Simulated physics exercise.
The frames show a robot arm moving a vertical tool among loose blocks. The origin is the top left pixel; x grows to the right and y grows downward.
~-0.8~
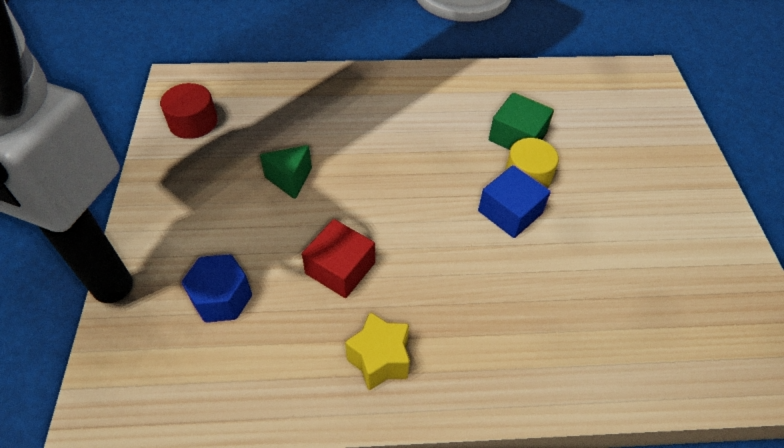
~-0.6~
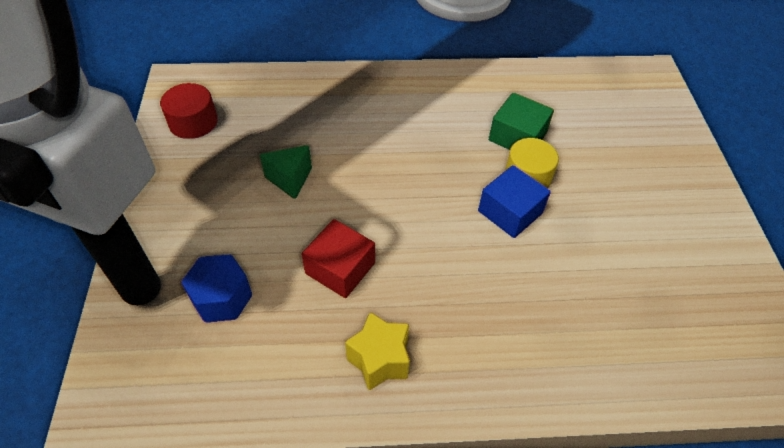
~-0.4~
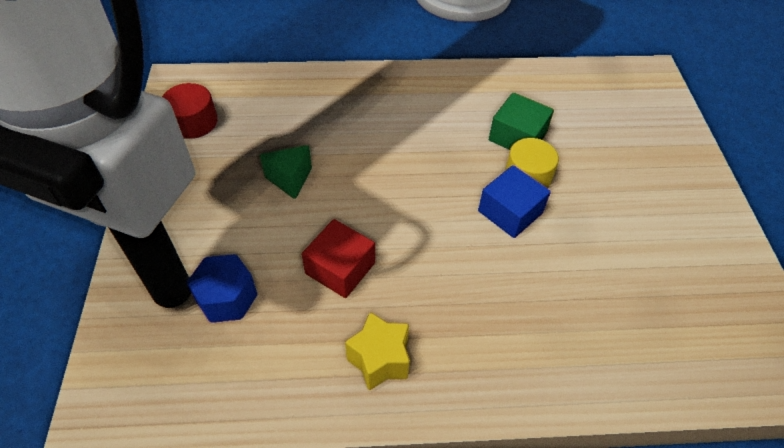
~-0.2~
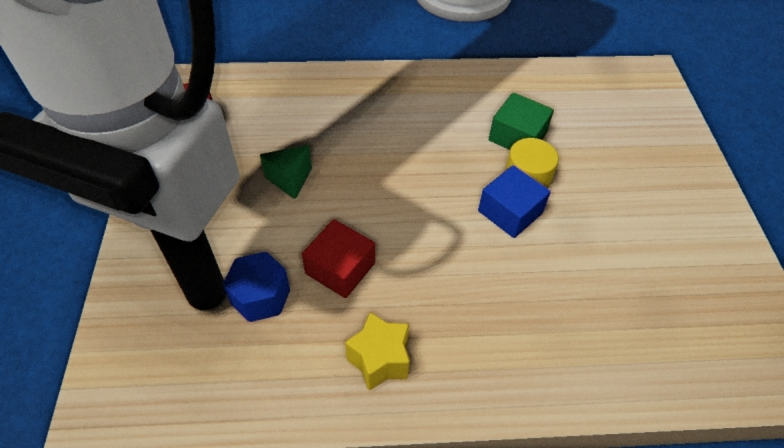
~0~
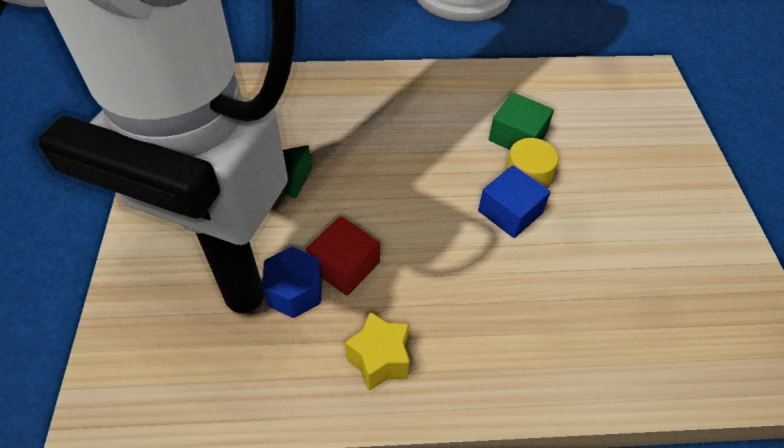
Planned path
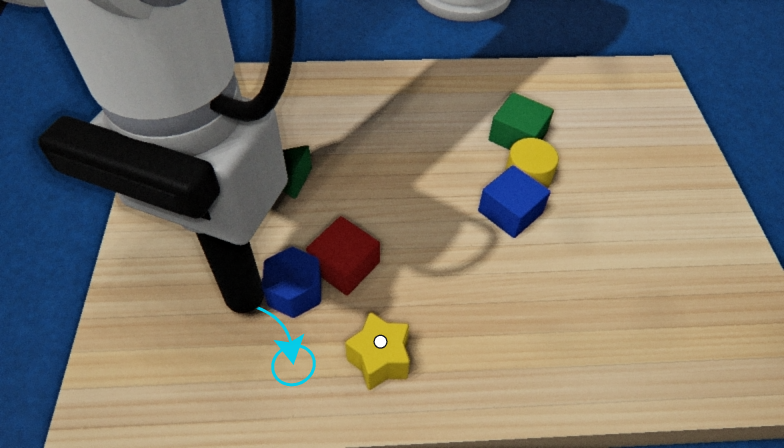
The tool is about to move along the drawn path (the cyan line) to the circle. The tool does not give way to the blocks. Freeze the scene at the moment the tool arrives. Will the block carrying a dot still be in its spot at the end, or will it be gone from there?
By then it is still where it was.
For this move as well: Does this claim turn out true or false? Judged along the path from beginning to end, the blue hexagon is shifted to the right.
That statement is not accurate.
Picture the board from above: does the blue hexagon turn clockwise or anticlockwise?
It turns round anticlockwise.
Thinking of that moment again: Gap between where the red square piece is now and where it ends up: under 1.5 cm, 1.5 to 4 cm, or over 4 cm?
Offset: Below 1.5 cm.
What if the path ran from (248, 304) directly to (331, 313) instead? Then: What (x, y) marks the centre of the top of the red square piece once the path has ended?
I'd guess (378, 219).
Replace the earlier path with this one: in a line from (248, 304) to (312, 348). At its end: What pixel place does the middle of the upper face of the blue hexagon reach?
The top centre is at (317, 279).
Drawn move, from (248, 304) through (273, 316) and (289, 337) to (294, 365); the dot is on the yellow star.
On the path given first. Halfway along, tool at (281, 319); blue hexagon at (311, 272), turned 40° anticlockwise; red square piece at (350, 238).
At the end, tool at (292, 359); blue hexagon at (311, 272), turned 40° anticlockwise; red square piece at (350, 238); yellow star still.
